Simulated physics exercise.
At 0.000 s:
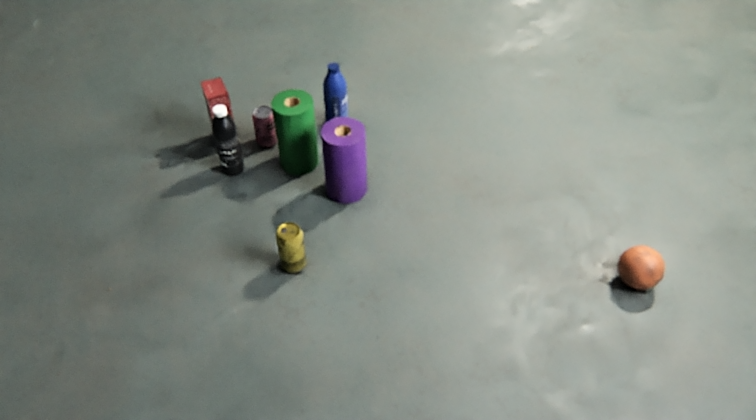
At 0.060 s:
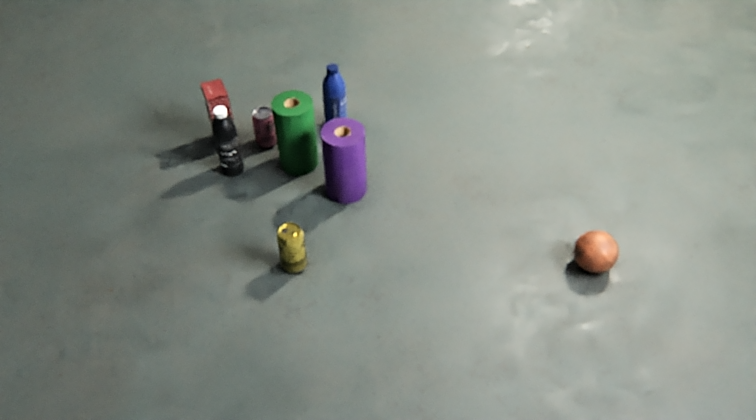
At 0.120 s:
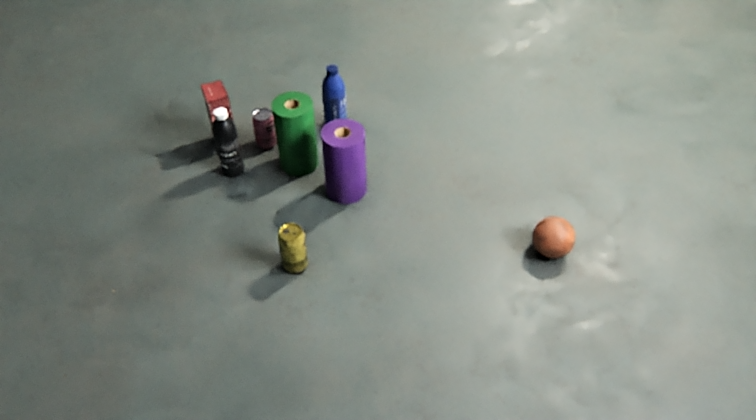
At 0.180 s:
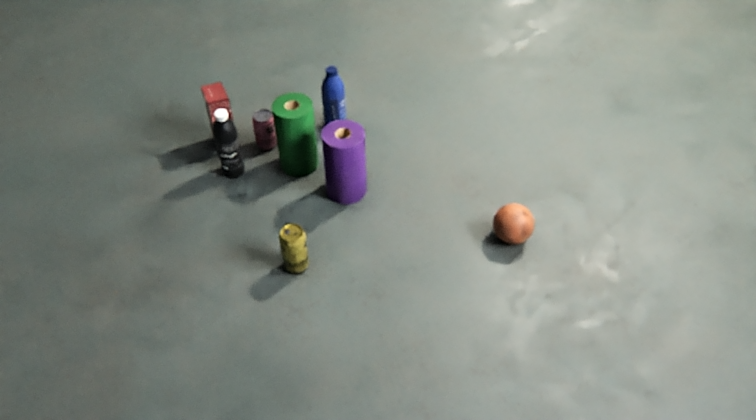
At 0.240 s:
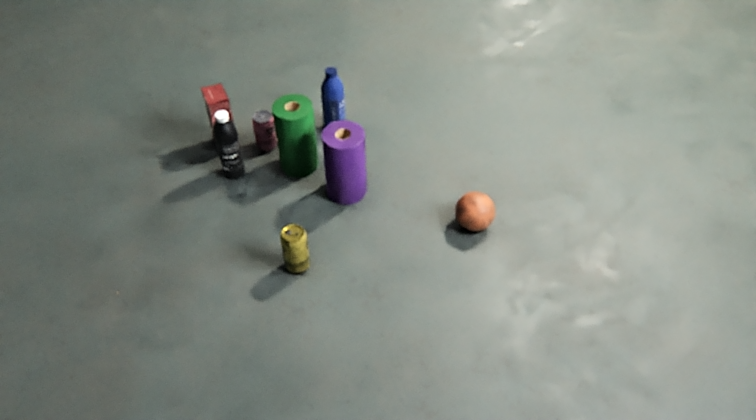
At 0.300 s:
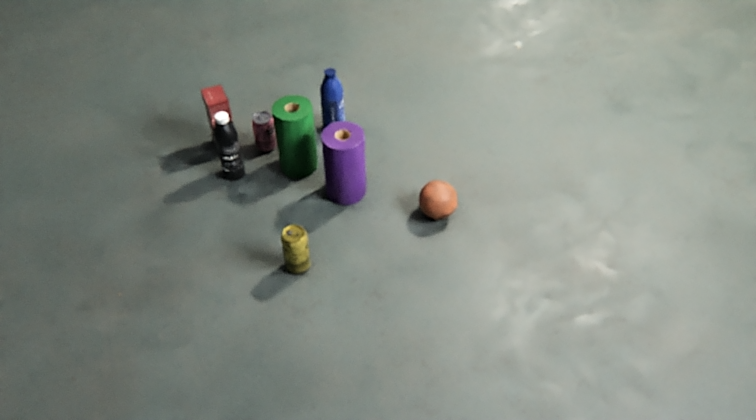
On a grey floor, an orange ball rolling leftward from the right, nearing a cluster of rolls, bottles, cans and a carton.
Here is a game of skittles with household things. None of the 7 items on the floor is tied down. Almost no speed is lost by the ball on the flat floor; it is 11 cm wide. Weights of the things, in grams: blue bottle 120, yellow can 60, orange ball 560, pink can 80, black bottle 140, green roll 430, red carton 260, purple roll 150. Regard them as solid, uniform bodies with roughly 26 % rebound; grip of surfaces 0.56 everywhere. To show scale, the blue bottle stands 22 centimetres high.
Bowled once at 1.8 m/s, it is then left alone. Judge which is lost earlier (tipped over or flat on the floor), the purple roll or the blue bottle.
I would say the former one.
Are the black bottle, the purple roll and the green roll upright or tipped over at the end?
Well, the black bottle holds steady, the purple roll tumbles down, and the green roll holds steady.
After 0.60 s, ball has run 89 cm; orange ball near (327, 158); purple roll 12° off upright near (281, 167); green roll moved 2 cm.
After 1.00 s, ball has run 99 cm; orange ball near (315, 131); purple roll on its side near (229, 189); green roll 5° off upright; pink can 3° off upright.
After 2.30 s, ball has run 121 cm; orange ball near (278, 91); purple roll on its side near (229, 192); blue bottle moved 2 cm near (333, 98); green roll moved 5 cm.
In the end (4.0 s), toppled on the floor, purple roll; the other 6 under 8 cm from the start. At the end, from the last picture's camera, purple roll near (229, 191), blue bottle near (333, 98). Purple roll went at 0.70 s; blue bottle was never lost.
